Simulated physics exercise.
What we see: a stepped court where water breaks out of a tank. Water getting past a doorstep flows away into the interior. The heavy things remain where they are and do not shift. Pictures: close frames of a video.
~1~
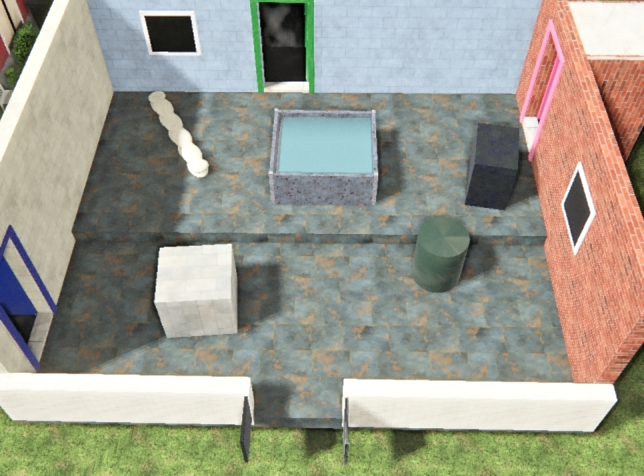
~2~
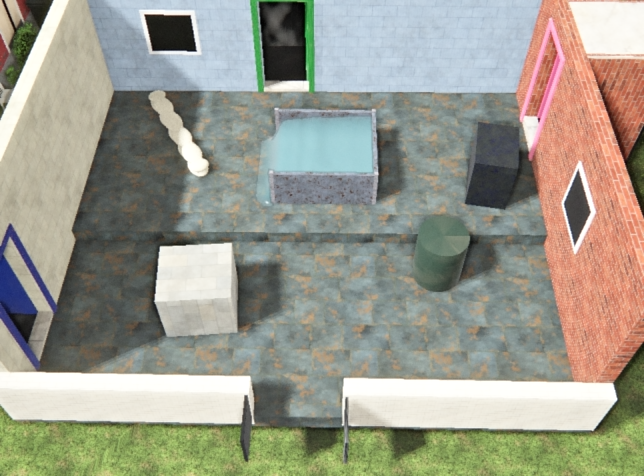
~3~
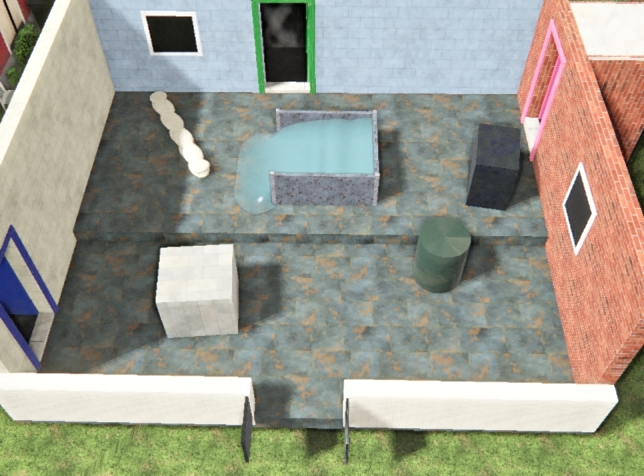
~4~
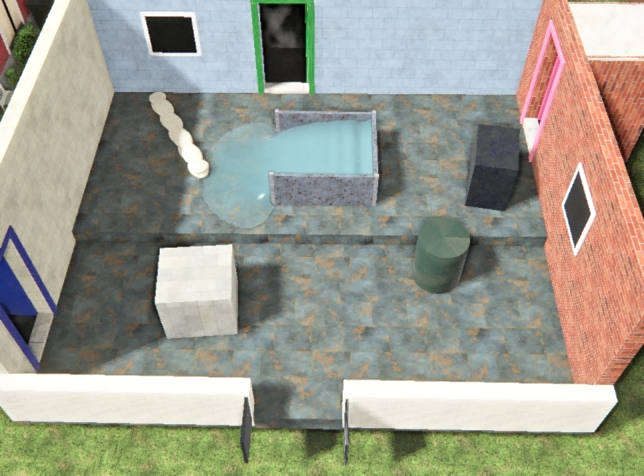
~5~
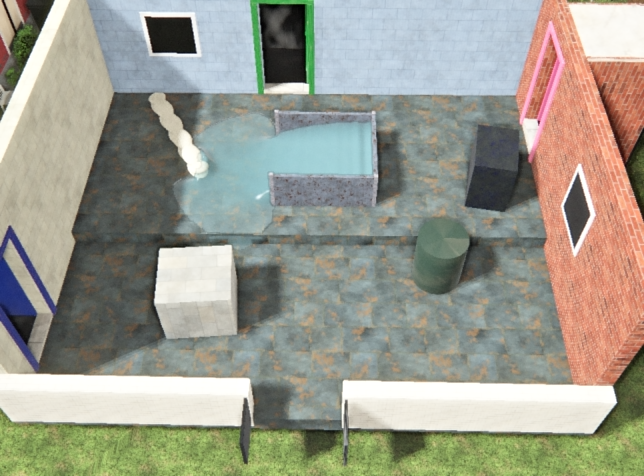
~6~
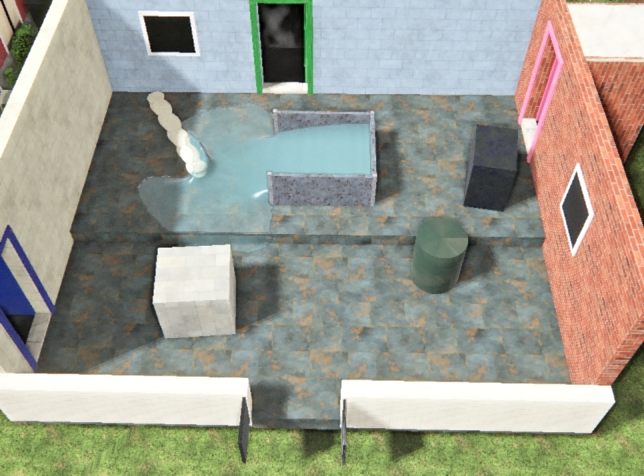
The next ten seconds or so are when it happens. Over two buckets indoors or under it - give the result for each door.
The pink door will not count as flooded; the blue door will count as flooded; the green door will not count as flooded.
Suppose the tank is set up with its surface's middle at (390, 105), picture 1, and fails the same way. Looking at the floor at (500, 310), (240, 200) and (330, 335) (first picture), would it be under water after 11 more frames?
Going through the three places: Out of reach, in the spill, out of reach.
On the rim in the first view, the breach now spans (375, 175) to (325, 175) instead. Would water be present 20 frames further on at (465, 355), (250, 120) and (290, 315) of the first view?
As listed: Under water, dry, wet.
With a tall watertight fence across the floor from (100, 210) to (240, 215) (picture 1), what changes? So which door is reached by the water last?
I'd say the pink door is last.
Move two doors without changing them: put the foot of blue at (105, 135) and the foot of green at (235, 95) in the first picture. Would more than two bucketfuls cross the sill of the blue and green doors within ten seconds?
So the blue one ends up above and the green one ends up above.
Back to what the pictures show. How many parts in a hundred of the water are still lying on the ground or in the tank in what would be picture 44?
Estimate: Close to 96 %.
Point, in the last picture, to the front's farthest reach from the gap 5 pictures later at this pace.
The flood front should get to about (71, 252).
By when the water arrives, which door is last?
It's the door marked pink.
A moment on, water covers 25 % of the floor; the pink door not reached, the blue door not reached, the green door not reached.
Next, water covers 30 % of the floor; the pink door not reached, the blue door wet at the sill, nothing in, the green door not reached.
Then, water covers 40 % of the floor; the pink door not reached, the blue door over two buckets in, the green door wet at the sill, nothing in.
Later, water covers 65 % of the floor; the pink door wet at the sill, nothing in, the blue door over two buckets in, the green door wet at the sill, nothing in.
In the end, water covers 85 % of the floor; the pink door wet at the sill, nothing in, the blue door far over two buckets in, the green door wet at the sill, nothing in.
